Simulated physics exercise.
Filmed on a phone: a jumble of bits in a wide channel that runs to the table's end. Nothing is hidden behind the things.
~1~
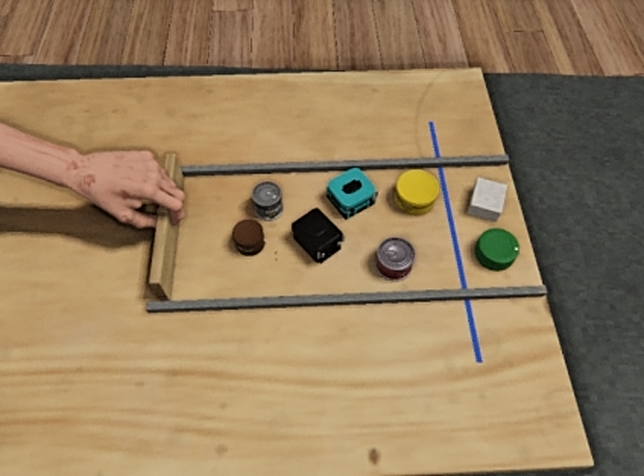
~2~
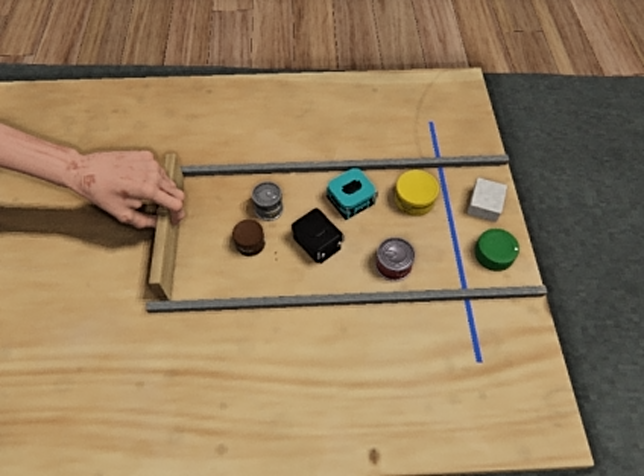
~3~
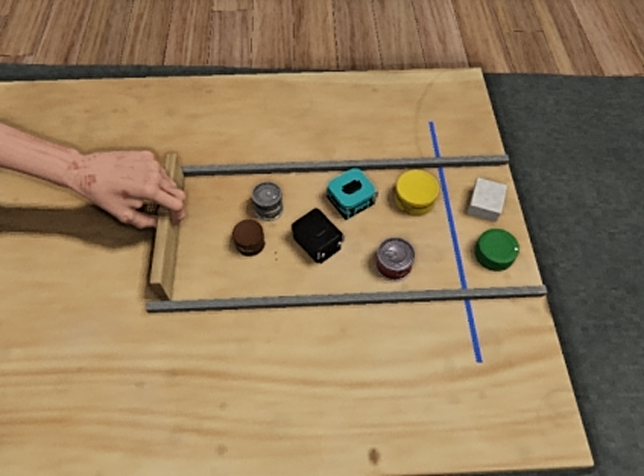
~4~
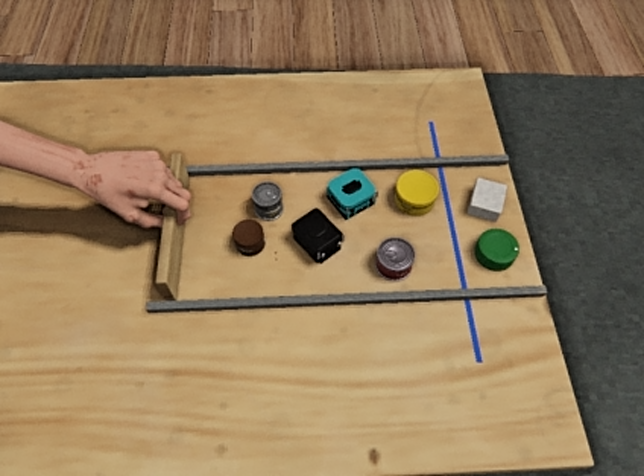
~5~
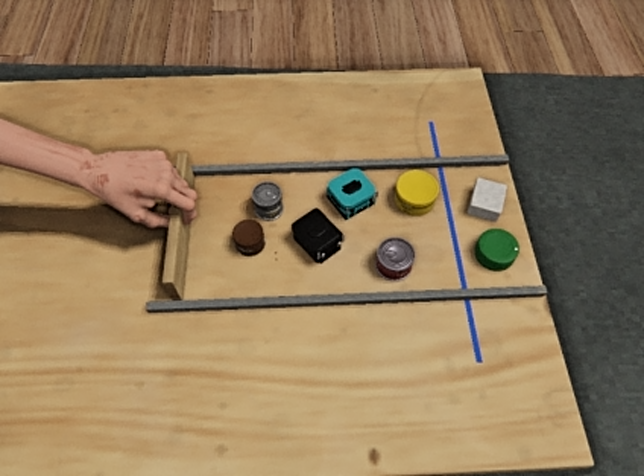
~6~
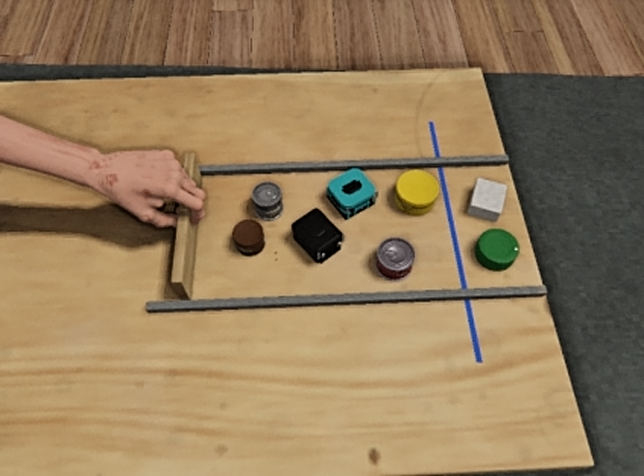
On a wooden table, a hand slides a board slightly right toward some small objects.
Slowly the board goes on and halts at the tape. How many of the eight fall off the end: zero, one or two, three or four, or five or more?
As it turns out, the number that fall off is one or two.
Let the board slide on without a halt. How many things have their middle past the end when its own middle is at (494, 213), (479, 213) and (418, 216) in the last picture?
Place by place, 4, 3 and 0.
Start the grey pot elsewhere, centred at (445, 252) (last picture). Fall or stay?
From there it does not fall.
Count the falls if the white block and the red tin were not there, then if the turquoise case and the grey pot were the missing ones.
It would be 0 and 0.
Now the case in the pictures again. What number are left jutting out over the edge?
2 of them.
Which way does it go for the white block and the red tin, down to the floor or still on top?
The white block comes down; the red tin survives.
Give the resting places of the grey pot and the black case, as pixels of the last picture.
Near (465, 201) and (505, 229).
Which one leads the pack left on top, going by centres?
That is the green lid.
Early on, none off yet; white block at rest near (487, 200); green lid at rest near (497, 250); yellow tub at rest near (416, 193).
Finally, the number that fall off is one or two; lost, white block.
